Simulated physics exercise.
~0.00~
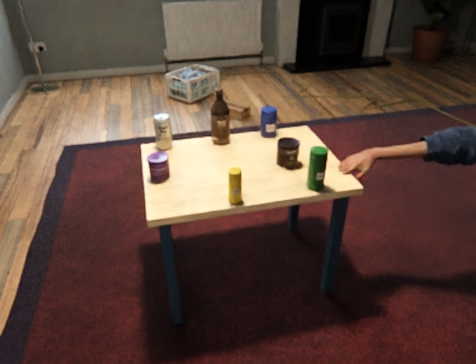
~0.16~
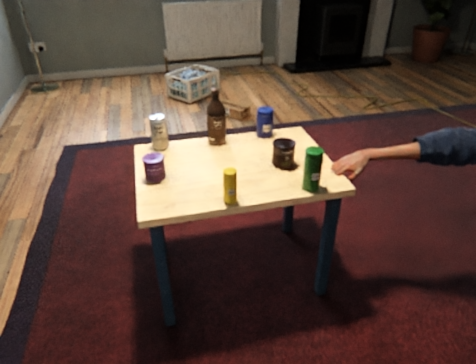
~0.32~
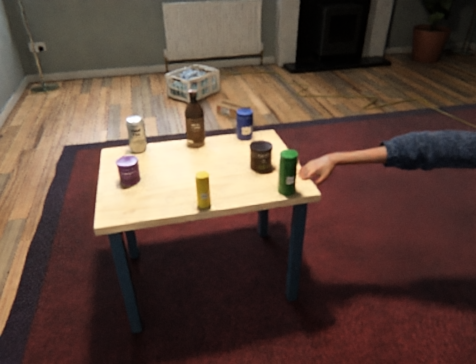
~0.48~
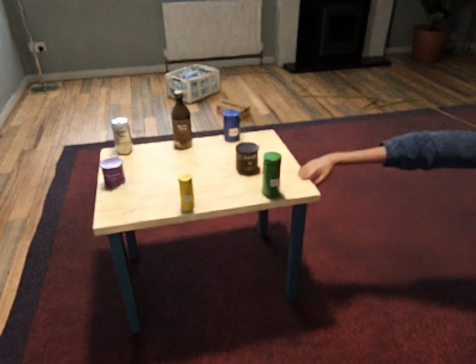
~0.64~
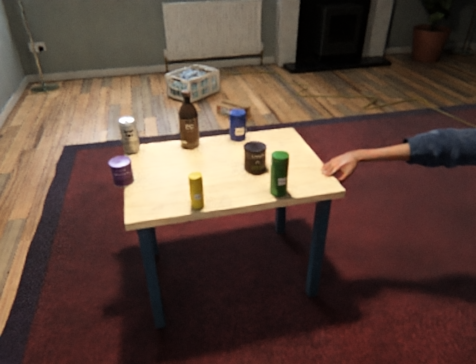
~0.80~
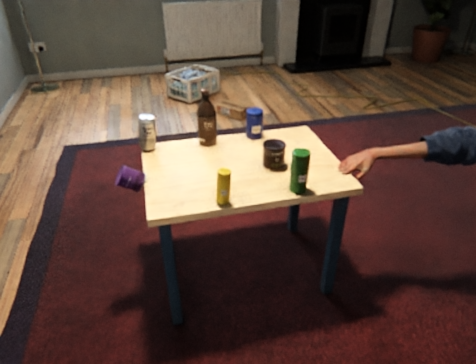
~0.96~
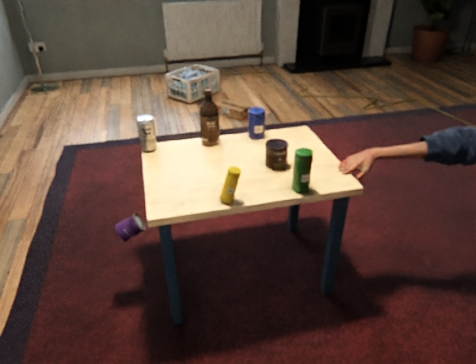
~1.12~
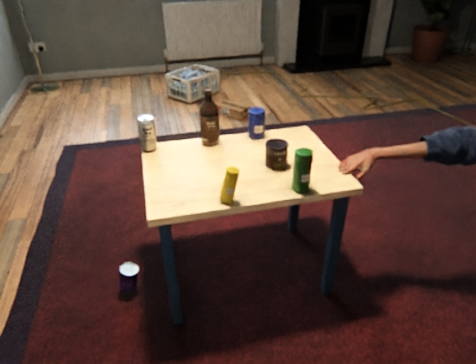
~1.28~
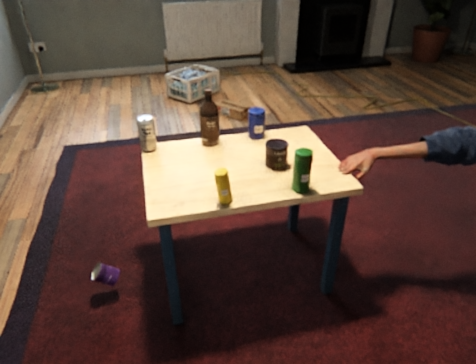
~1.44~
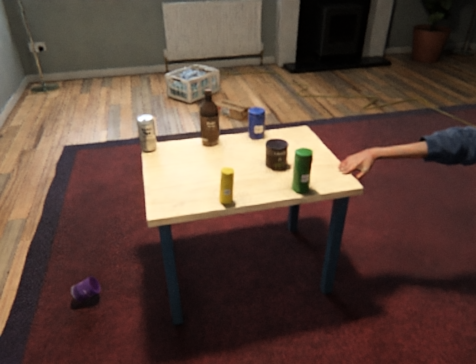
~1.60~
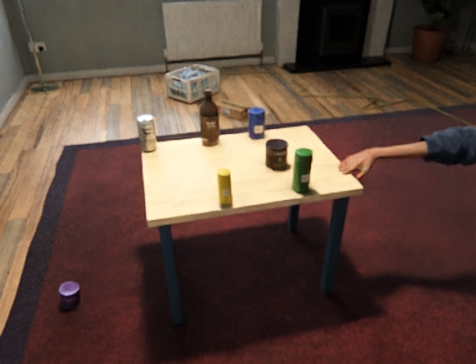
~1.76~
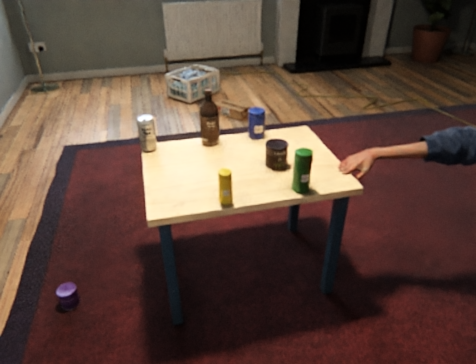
The footage shows a hand at the right edge of a small table of containers sliding it left, then back right, as a purple tin drops off the left edge onto the dark red rug and a yellow shaker wobbles; the tin comes to rest at left, the other six containers still standing.
